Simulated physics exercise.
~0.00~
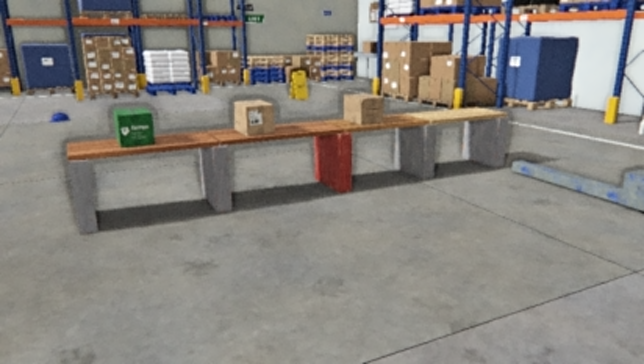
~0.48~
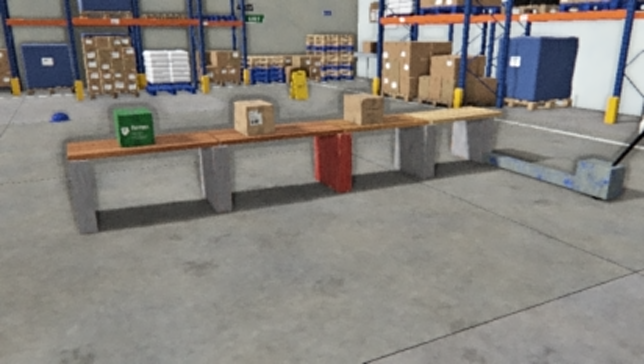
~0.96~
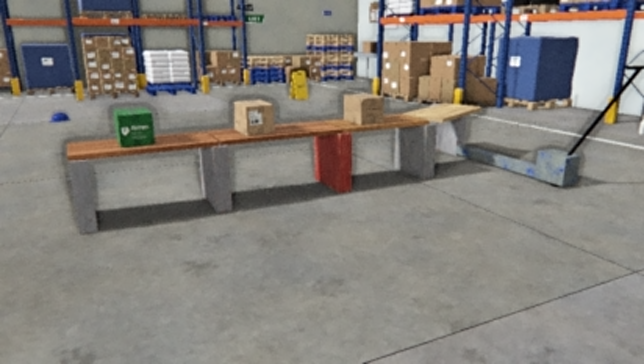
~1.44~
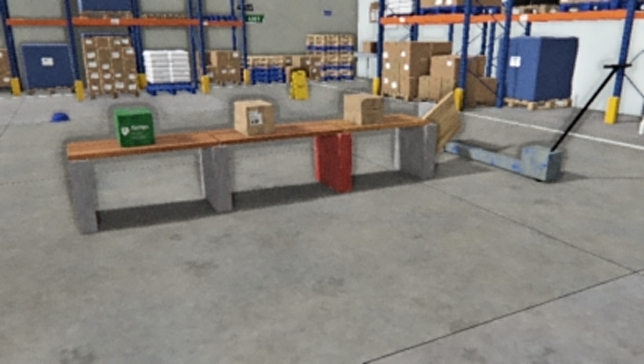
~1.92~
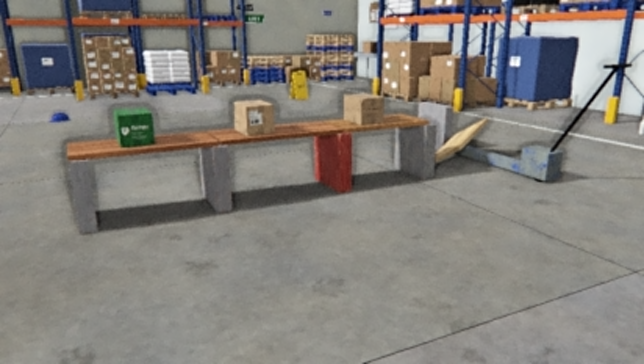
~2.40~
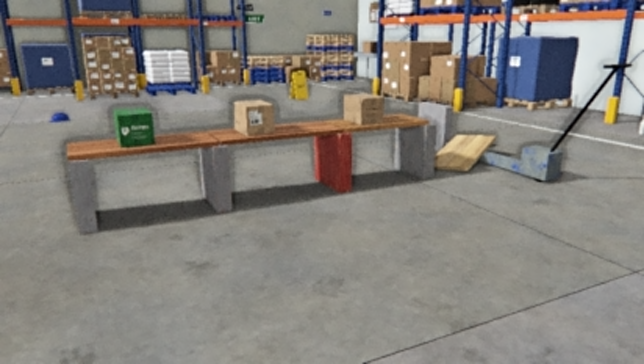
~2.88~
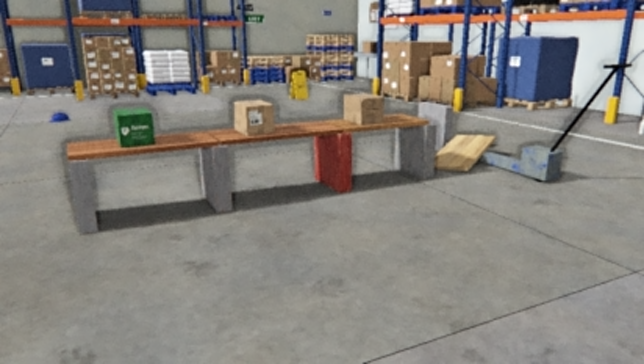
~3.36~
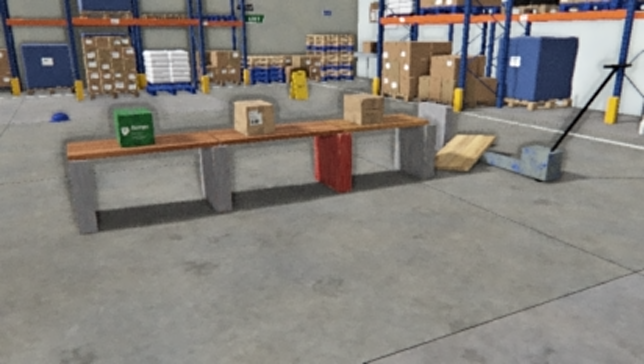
A low blue-grey jack slid in from the right and pushed the end support of a makeshift plank rack leftward, so the last board tipped off and dropped to the floor, while the red upright, the green carton and the other boxes stayed put.
